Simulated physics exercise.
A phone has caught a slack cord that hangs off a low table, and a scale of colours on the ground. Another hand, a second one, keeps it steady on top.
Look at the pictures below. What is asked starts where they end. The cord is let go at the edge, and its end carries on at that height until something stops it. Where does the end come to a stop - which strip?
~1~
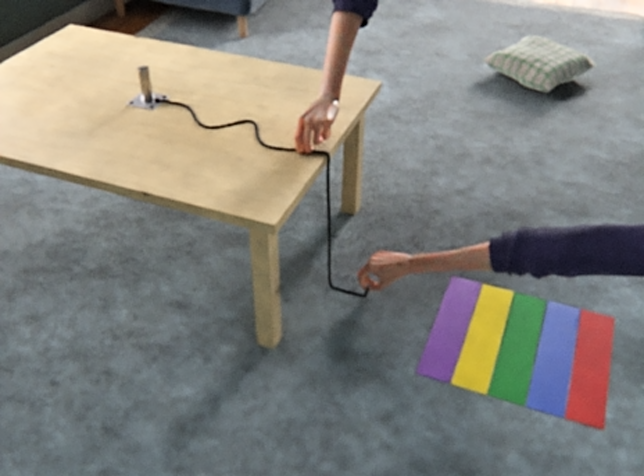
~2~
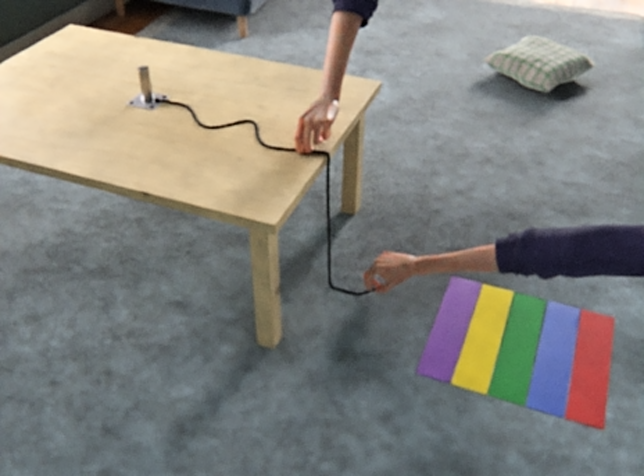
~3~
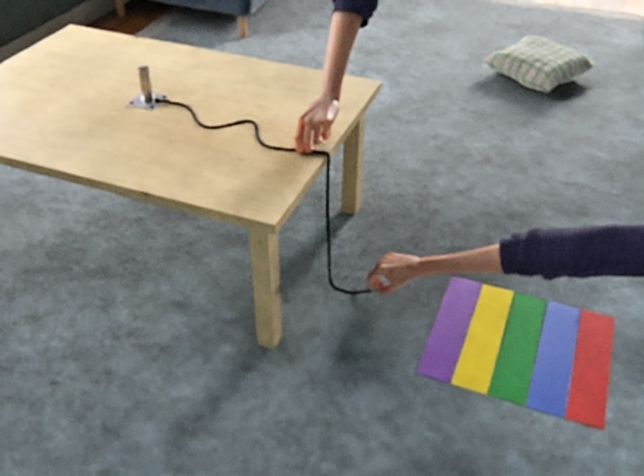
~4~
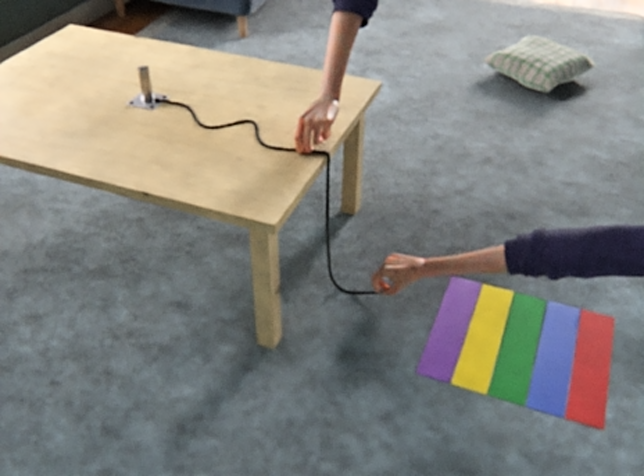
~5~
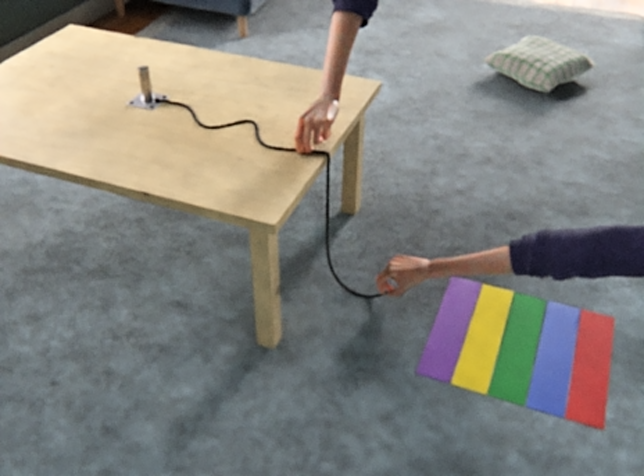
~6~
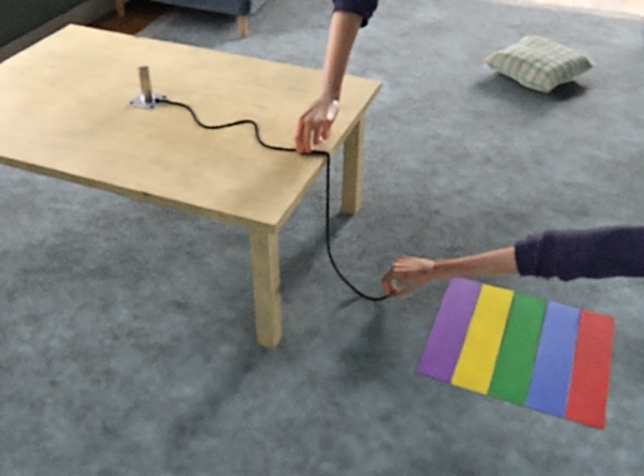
On the green strip.
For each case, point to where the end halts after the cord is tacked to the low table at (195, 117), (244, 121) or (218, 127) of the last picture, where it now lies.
Readings in order - (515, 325), (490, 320), (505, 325).
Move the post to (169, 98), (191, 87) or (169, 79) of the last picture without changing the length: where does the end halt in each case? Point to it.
First (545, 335), then (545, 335), and last (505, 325).
Soon after, end near (453, 310); over purple.
Then, end near (498, 323); over yellow.
At full stretch, end near (524, 330); over green. It gets as far as the green strip.
